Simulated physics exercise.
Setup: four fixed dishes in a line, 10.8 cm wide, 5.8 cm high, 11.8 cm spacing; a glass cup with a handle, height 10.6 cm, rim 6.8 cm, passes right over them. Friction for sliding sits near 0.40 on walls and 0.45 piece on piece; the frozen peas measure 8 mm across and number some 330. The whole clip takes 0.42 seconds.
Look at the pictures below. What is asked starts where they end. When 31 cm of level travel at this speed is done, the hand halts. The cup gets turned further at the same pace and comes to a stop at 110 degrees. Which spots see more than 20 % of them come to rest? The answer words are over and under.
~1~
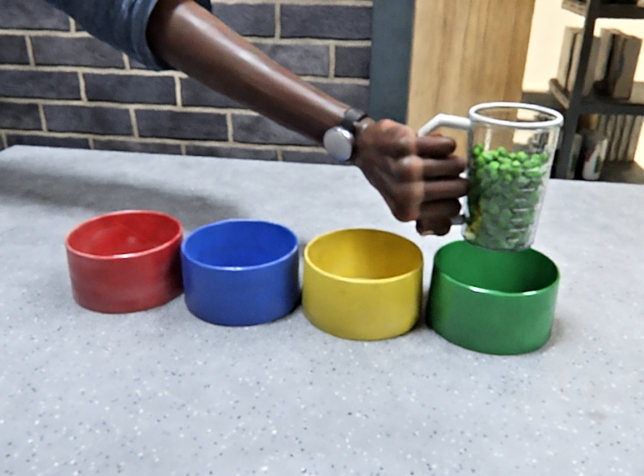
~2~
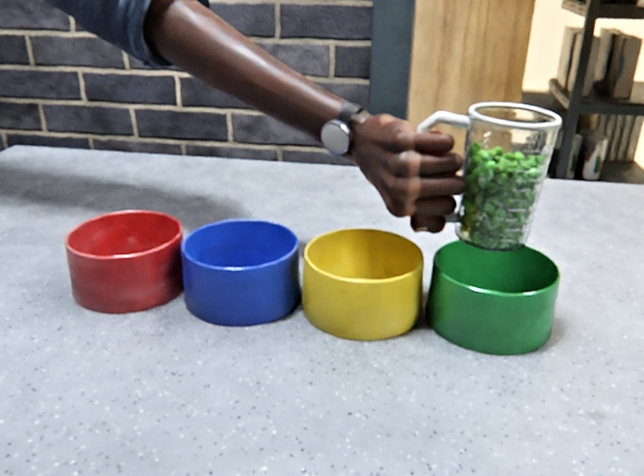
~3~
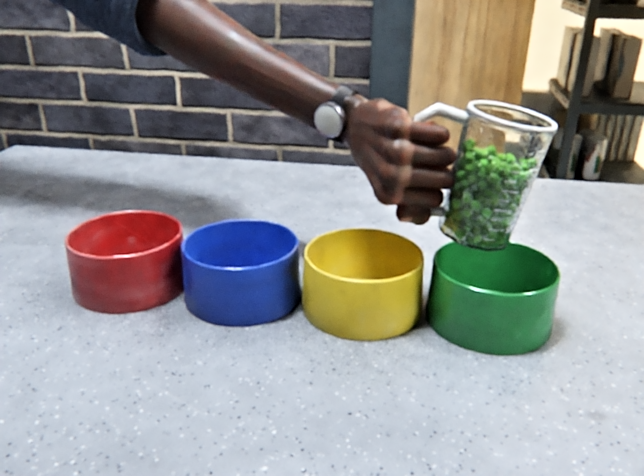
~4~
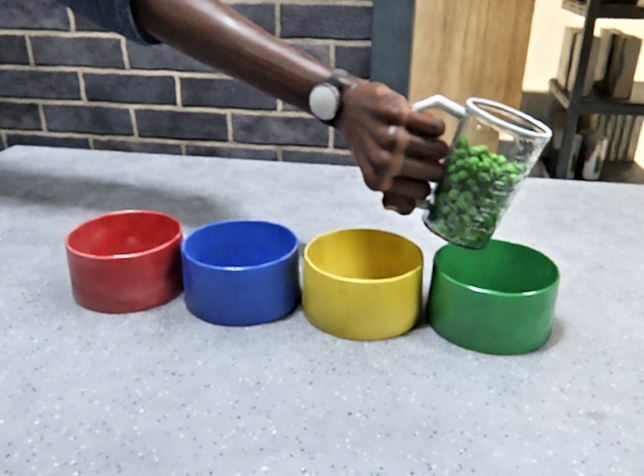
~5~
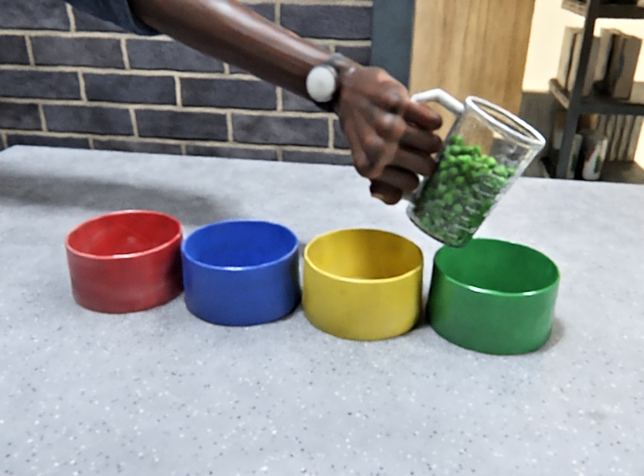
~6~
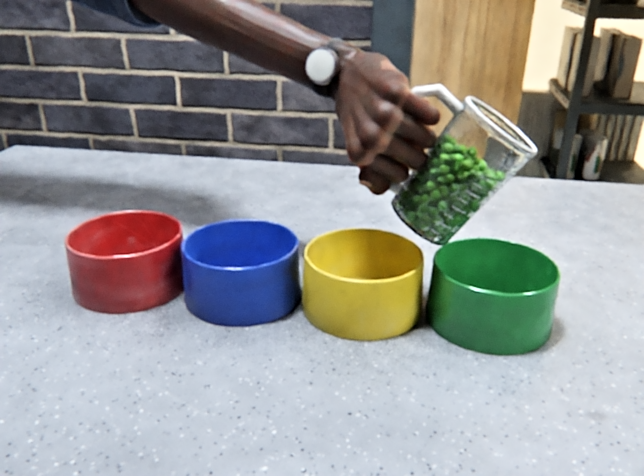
Red dish: Under. Blue dish: Under. Green dish: Under. Yellow dish: Over. Counter: Under.
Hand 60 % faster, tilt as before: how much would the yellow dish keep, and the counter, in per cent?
Shares - yellow 40, counter 10.
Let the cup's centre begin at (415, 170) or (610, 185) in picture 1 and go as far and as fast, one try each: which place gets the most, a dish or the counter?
Largest amount - try one: Yellow, try two: Green.
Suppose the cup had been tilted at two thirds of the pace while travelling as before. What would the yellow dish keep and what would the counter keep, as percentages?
That gives yellow 80 with 10 for the counter.
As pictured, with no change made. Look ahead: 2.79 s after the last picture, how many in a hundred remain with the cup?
My guess is near 0 per cent.
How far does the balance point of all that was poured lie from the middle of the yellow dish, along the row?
About 1 cm, toward higher x.
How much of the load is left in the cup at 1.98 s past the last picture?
Around 0 percent.
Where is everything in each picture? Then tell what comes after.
The first picture shows cup at (506, 178), tilt 0 degrees, lip at (559, 117), moved 0.0 cm; middle of the pieces at (499, 191); green dish at (495, 264); yellow dish at (364, 253); blue dish at (241, 243); red dish at (125, 233).
The second picture shows cup at (502, 178), tilt 3 degrees, lip at (558, 119), moved 0.3 cm; middle of the pieces at (494, 190).
The third picture shows cup at (491, 177), tilt 10 degrees, lip at (554, 125), moved 1.2 cm; middle of the pieces at (483, 189).
The fourth picture shows cup at (480, 176), tilt 18 degrees, lip at (549, 133), moved 2.1 cm; middle of the pieces at (470, 187).
The fifth picture shows cup at (469, 176), tilt 25 degrees, lip at (542, 141), moved 3.0 cm; middle of the pieces at (458, 185).
The sixth picture shows cup at (458, 175), tilt 33 degrees, lip at (534, 149), moved 3.9 cm; middle of the pieces at (446, 183); green dish at (495, 264); yellow dish at (364, 253); blue dish at (241, 243); red dish at (125, 233).
Then, 1.19 s after the last picture, tilt 110 degrees; cup holds 30 %, green 5 %, yellow 55 %.
Then, 1.98 s after the last picture, tilt 110 degrees; cup holds 0 %, green 5 %, yellow 90 %.
Then, 2.79 s after the last picture, tilt 110 degrees; cup holds 0 %, green 5 %, yellow 90 %.
In the end, red 0 %, blue 0 %, green 5 %, yellow 90 %, counter 5 %.
